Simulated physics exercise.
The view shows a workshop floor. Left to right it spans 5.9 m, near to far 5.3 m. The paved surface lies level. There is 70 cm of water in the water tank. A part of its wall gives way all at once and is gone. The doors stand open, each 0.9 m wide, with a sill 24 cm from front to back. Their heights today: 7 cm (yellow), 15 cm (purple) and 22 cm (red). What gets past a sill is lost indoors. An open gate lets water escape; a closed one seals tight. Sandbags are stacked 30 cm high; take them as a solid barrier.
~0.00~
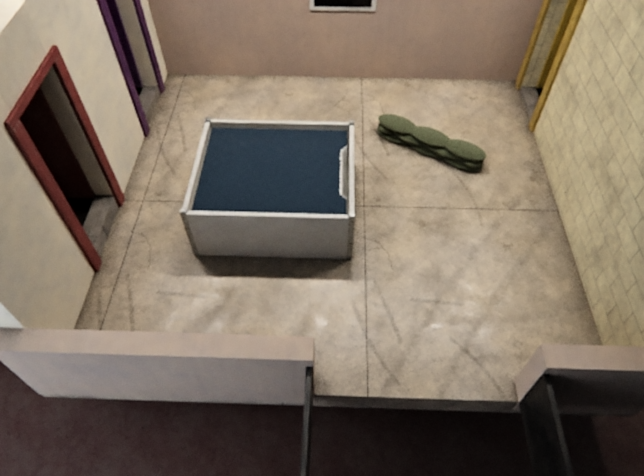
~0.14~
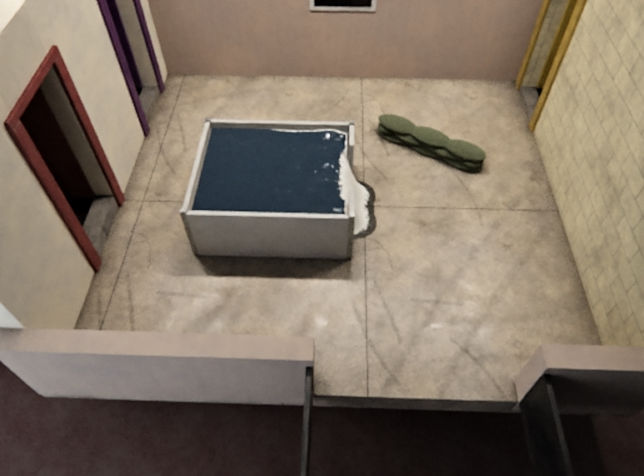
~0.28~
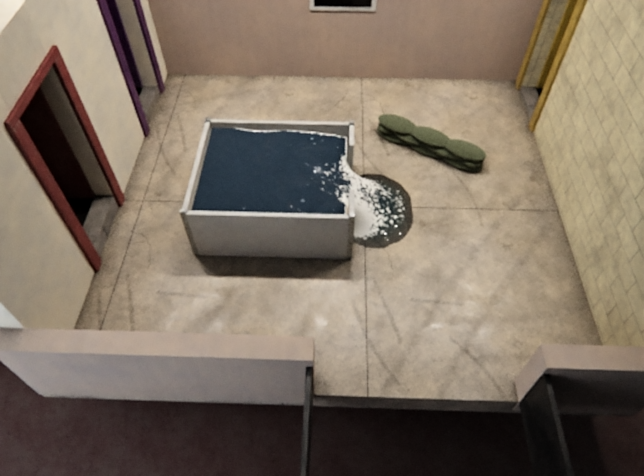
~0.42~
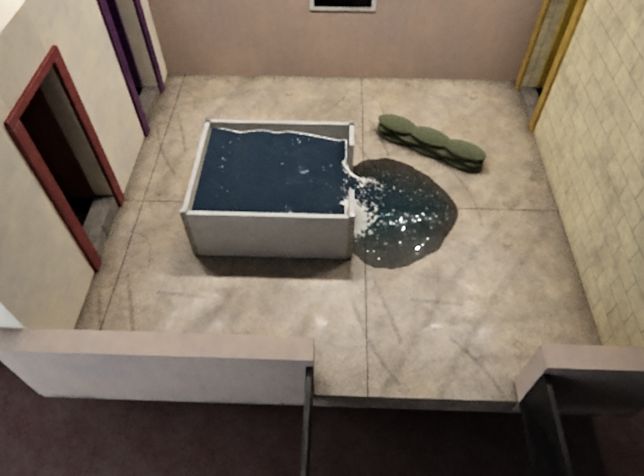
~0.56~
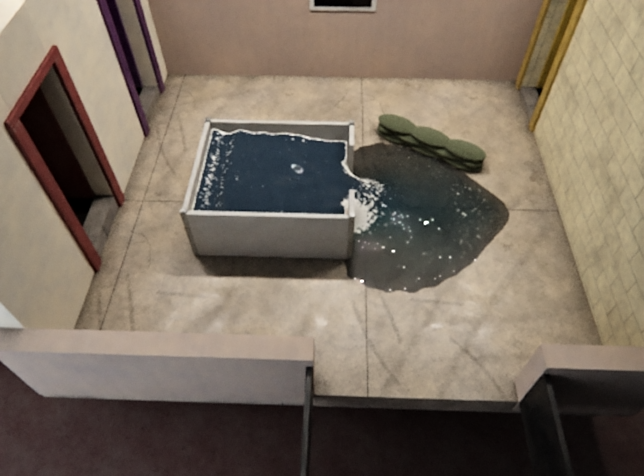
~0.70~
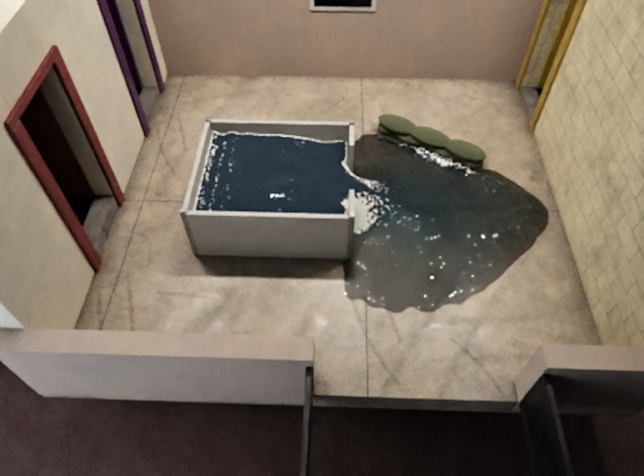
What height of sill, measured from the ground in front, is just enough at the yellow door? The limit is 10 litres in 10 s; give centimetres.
At least 7 cm or so.
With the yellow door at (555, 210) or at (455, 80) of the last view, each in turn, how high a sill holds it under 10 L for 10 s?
Roughly 30 and 8.5 cm.
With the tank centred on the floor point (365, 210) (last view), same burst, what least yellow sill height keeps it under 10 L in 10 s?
Some 11.5 cm.
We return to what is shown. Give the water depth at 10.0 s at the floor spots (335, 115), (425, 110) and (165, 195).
About 3, 3 and 9 cm.
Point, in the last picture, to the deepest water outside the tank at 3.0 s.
Around (586, 381).
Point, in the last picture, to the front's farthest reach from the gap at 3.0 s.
Around (510, 82).
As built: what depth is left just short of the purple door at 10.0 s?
Some 8.0 cm.
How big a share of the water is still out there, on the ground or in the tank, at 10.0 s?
About 86 per cent.
After 1.4 s water covers 25 % of the floor, deepest (33 cm) near (361, 208); it has not reached the yellow door.
After 3.0 s water covers 40 % of the floor, deepest (28 cm) near (586, 381); 4 cm at the yellow door, 0 litres in over its 7 cm sill.
After 10.0 s water covers 95 % of the floor, deepest (10 cm) near (207, 176); 6 cm at the yellow door, 9 litres in over its 7 cm sill.
At the yellow door as built, the water arrived by 1.7 s and peaked near 7 cm at 5.6 s.
With a sill of 5.5 cm, 16 litres would have come in within the 10 s; with 7.5 cm, 7 litres. So under 10 litres takes about 7 cm.
